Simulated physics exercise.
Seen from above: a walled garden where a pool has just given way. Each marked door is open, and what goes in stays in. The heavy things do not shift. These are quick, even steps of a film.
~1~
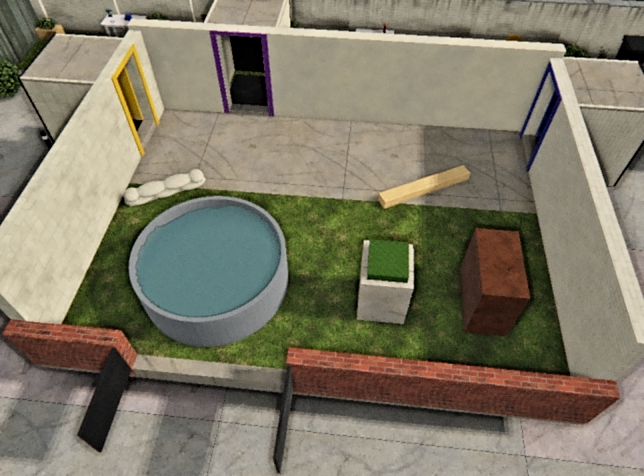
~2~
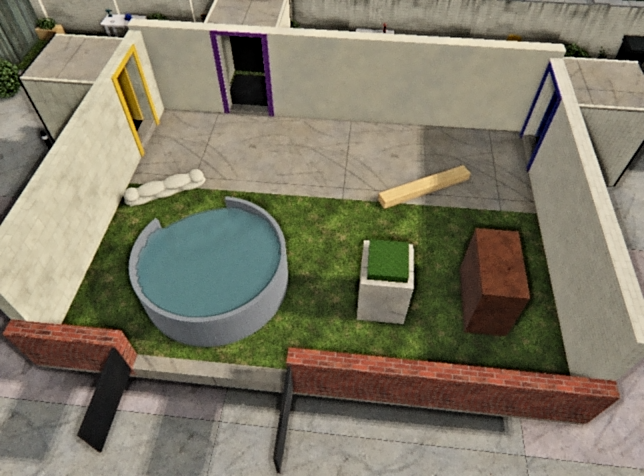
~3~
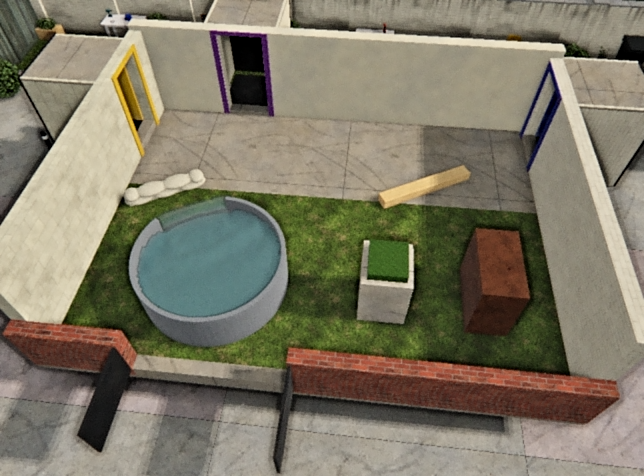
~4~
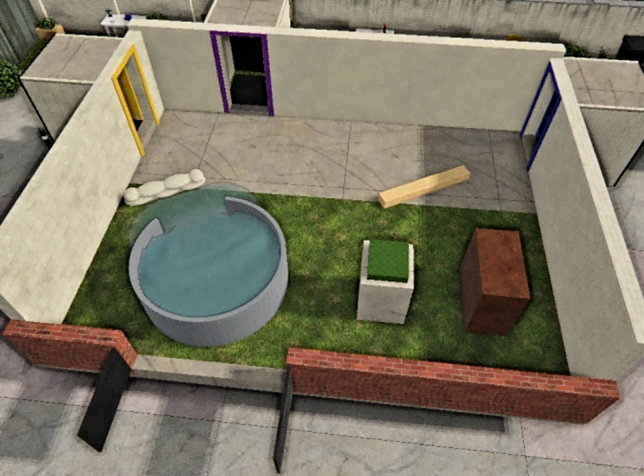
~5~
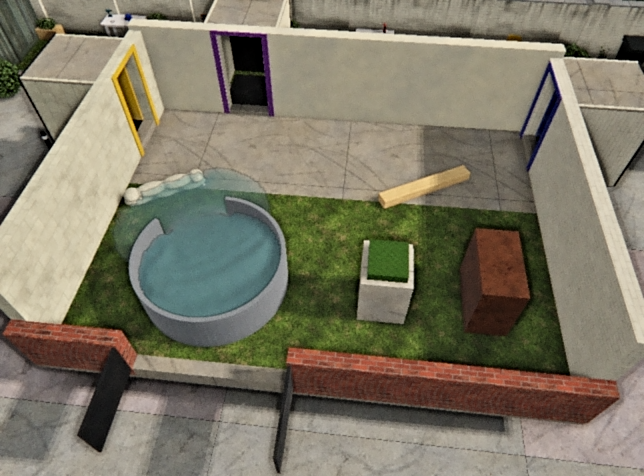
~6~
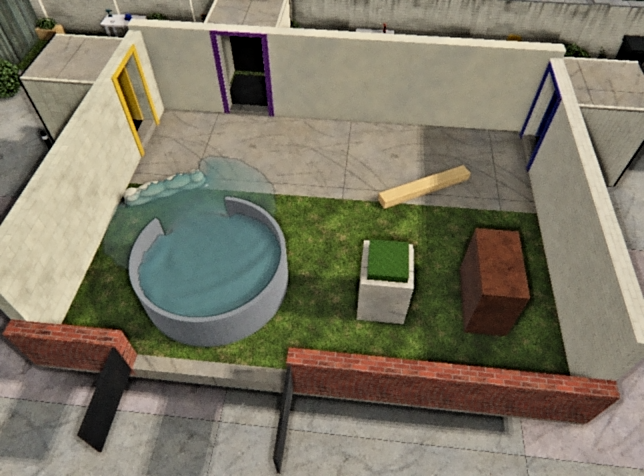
In a walled garden seen from above, a round grey pool sits full of still water on the grass. A gap opens in its far side, and water pours out through it, spreading in a widening clear sheet over the grass, across the white stones and onto the paving behind.
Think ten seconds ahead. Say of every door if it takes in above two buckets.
In the end: The yellow door holds within the limit; the purple door floods; the blue door holds within the limit.
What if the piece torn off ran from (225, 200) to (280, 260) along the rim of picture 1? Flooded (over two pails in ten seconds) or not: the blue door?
Then: The blue door passes that mark.
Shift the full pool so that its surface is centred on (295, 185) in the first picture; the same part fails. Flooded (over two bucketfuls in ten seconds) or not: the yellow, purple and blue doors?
My reading: The yellow one goes over; the purple one goes over; the blue one lets less in.
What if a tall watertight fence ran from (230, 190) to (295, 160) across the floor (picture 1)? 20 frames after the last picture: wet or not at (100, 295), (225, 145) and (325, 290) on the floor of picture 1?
In turn: Covered, covered, dry.
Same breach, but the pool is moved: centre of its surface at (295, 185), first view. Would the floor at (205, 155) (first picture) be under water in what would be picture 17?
At that place: Flooded.
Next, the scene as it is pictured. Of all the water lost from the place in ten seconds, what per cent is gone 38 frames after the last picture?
About 65 per cent.
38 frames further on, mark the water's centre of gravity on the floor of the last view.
Roughly at (236, 216).
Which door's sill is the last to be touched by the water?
Last comes the blue one.
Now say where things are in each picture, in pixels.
Still water in the round pool at (209, 256), in the first picture.
The front is at a hidden place, out from the gap on the round pool's far side, in the second picture.
Water pours out on the round pool's far side and has run to a hidden place, in the third picture.
Water pours out on the round pool's far side and has run to (228, 185), in the fourth picture.
The front is at (232, 172), out from the gap on the round pool's far side, in the fifth picture.
Water pours out on the round pool's far side and has run to (211, 158), in the sixth picture.
A moment on, water covers 25 % of the floor; the yellow door not reached, the purple door wet at the sill, nothing in, the blue door not reached.
Next, water covers 35 % of the floor; the yellow door wet at the sill, nothing in, the purple door over two buckets in, the blue door not reached.
Then, water covers 50 % of the floor; the yellow door wet at the sill, nothing in, the purple door far over two buckets in, the blue door not reached.
Later, water covers 65 % of the floor; the yellow door under two buckets in, the purple door far over two buckets in, the blue door wet at the sill, nothing in.
In the end, water covers 80 % of the floor; the yellow door under two buckets in, the purple door far over two buckets in, the blue door wet at the sill, nothing in.
